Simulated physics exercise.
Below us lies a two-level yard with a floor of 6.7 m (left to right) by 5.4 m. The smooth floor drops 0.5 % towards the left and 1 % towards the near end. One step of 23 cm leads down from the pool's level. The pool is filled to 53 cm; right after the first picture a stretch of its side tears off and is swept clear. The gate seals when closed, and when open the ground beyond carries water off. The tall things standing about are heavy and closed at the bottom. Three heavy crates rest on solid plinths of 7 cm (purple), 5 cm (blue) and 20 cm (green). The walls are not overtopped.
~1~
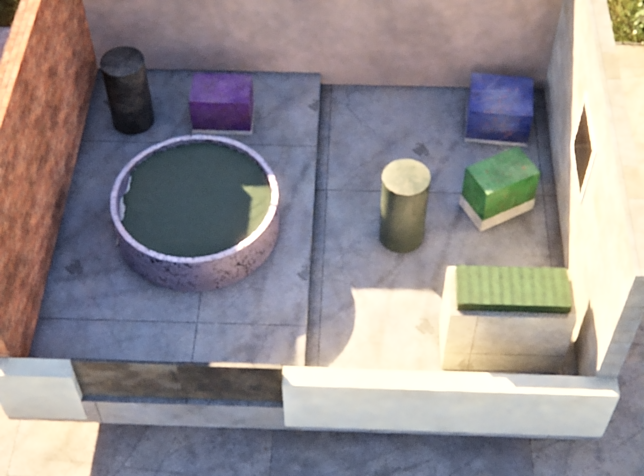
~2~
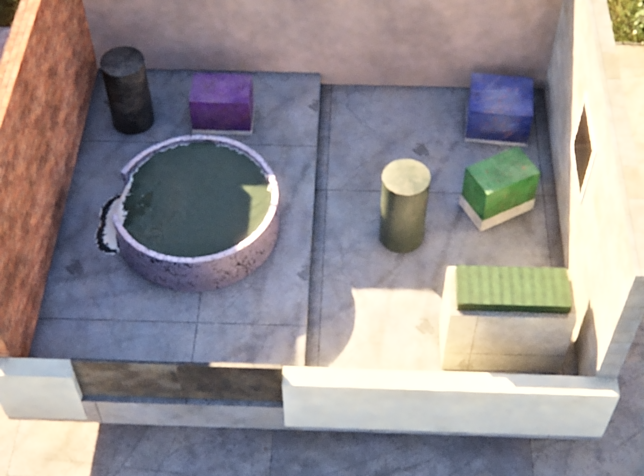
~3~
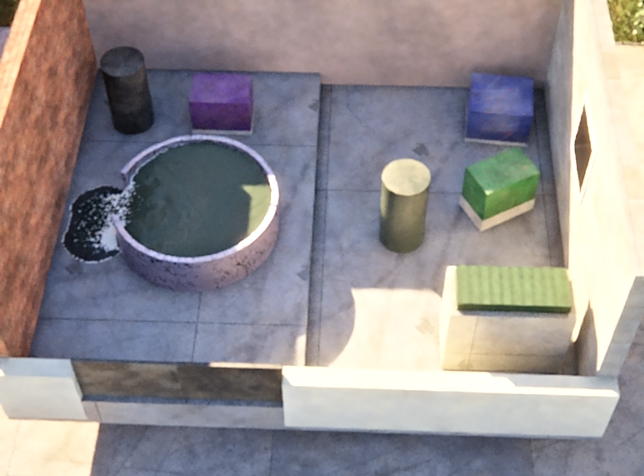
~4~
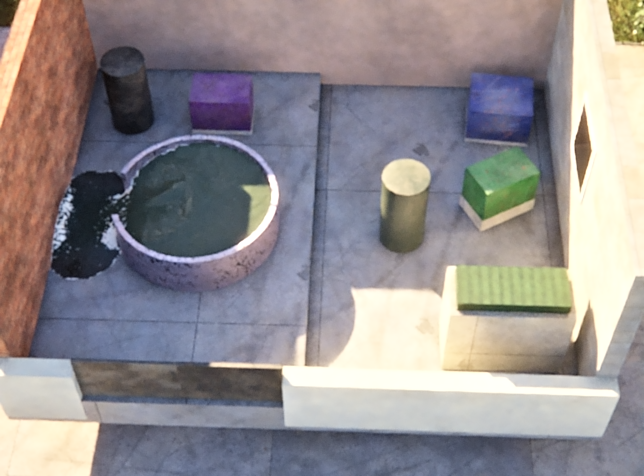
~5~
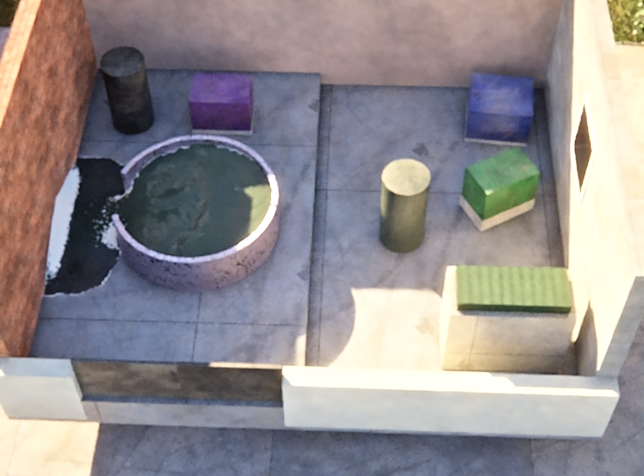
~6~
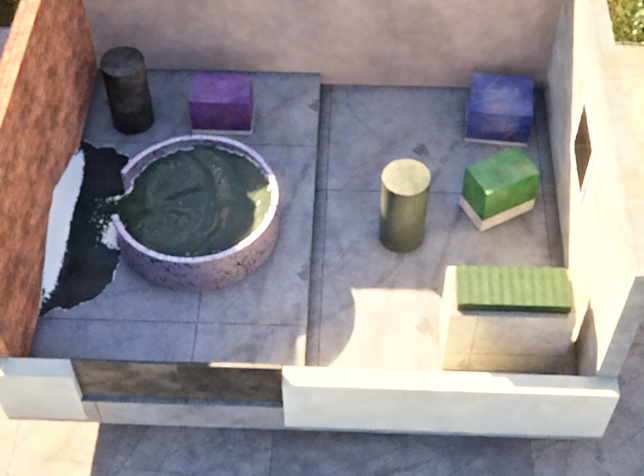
In a walled yard with coloured blocks and cylinders, the left side of a round pool broke open, and dark water poured through the gap, reached the brick wall and spread along it toward the near side.
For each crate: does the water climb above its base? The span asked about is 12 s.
One by one: The purple crate gets wet; the blue crate is wetted; the green crate keeps dry.
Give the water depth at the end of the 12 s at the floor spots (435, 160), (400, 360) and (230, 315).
Roughly 4, 8 and 3 cm, in turn.
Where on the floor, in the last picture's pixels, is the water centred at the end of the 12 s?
Around (317, 247).
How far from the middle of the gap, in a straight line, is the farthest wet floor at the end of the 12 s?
Some 6.4 m out.
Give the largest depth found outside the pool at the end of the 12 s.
Up to some 10 cm.
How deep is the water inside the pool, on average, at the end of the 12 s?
Roughly 7 cm on average.
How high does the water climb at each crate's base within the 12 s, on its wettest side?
In cm: Purple 11, blue 9, green 8.
A moment later water covers 15 % of the floor and is deepest (40 cm) near (74, 228); purple plinth not reached, blue plinth not reached, green plinth not reached.
Soon after water covers 25 % of the floor and is deepest (32 cm) near (61, 227); purple plinth reached, blue plinth not reached, green plinth not reached.
Next water covers 45 % of the floor and is deepest (26 cm) near (61, 227); purple plinth reached, blue plinth not reached, green plinth not reached.
Later on water covers 95 % of the floor and is deepest (14 cm) near (61, 227); purple plinth reached, blue plinth reached, green plinth reached.
At the end water covers 100 % of the floor and is deepest (10 cm) near (311, 374); highest at the purple plinth 11 cm, highest at the blue plinth 9 cm, highest at the green plinth 8 cm.
